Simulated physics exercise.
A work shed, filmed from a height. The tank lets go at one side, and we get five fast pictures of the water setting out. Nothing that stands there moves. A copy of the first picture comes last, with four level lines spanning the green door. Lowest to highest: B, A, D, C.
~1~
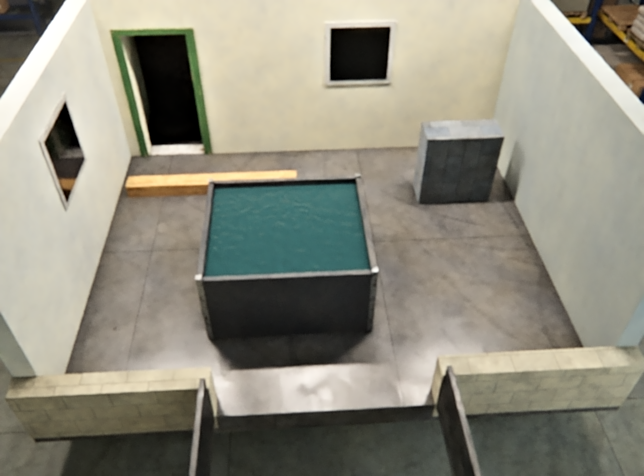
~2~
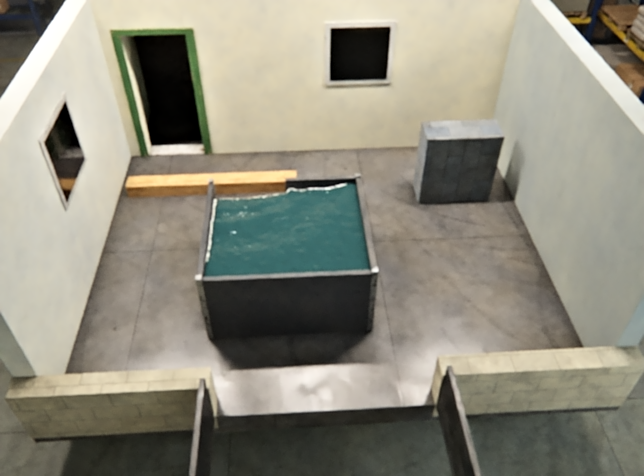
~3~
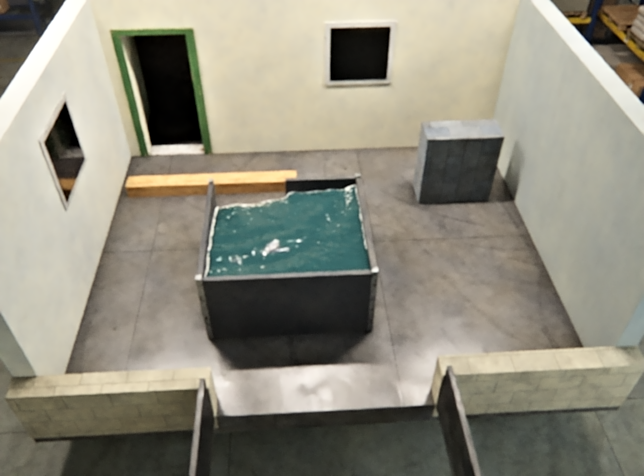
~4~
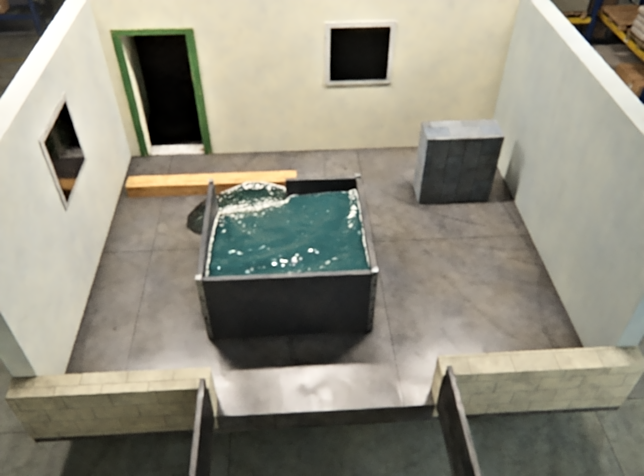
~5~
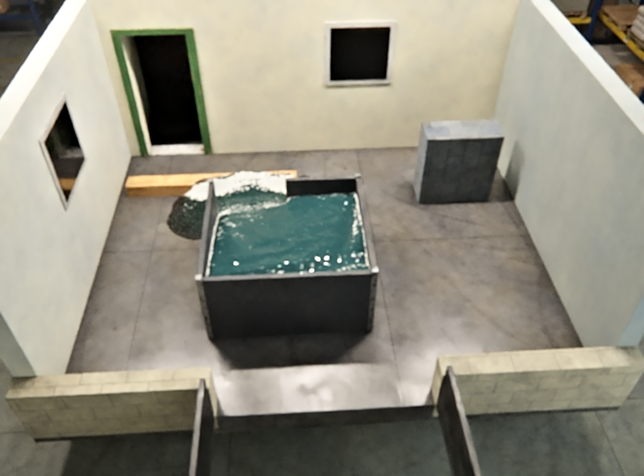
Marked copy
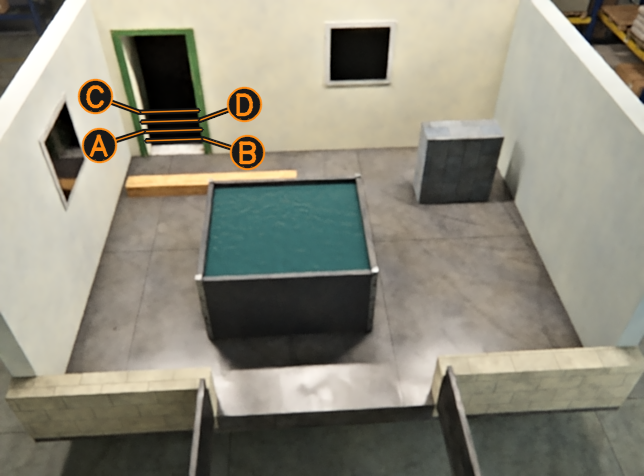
The video shows a walled room from above, where teal water in a dark square tank drops at the back and grows choppy, then pours out behind the tank's back left corner, spreading across the grey floor with white foam.
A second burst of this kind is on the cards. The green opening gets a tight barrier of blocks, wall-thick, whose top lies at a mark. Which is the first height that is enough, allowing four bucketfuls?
It is B.
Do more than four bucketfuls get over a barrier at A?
No.
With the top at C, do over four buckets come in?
No, that is safe.
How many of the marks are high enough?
All of the four.
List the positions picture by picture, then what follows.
In the first frame, water in the tank at rest, its middle at (286, 228); foot of the green doorway at (177, 155); open gate at (325, 358).
In the second frame, water covers 1 % of the ground, its front hidden from here.
In the third frame, water covers 3 % of the ground, its front hidden from here.
In the fourth frame, water covers 7 % of the ground, its front hidden from here.
In the fifth frame, front seen at (182, 206), 11 % of the ground wet.
On the marked copy, A at (172, 130); B at (174, 139); C at (168, 111); D at (170, 121); from the bottom up B, A, D, C.
Choosing A, nothing gets over.
Choosing B, a splash gets over, under a bucket.
Choosing C, nothing gets over.
Choosing D, nothing gets over.
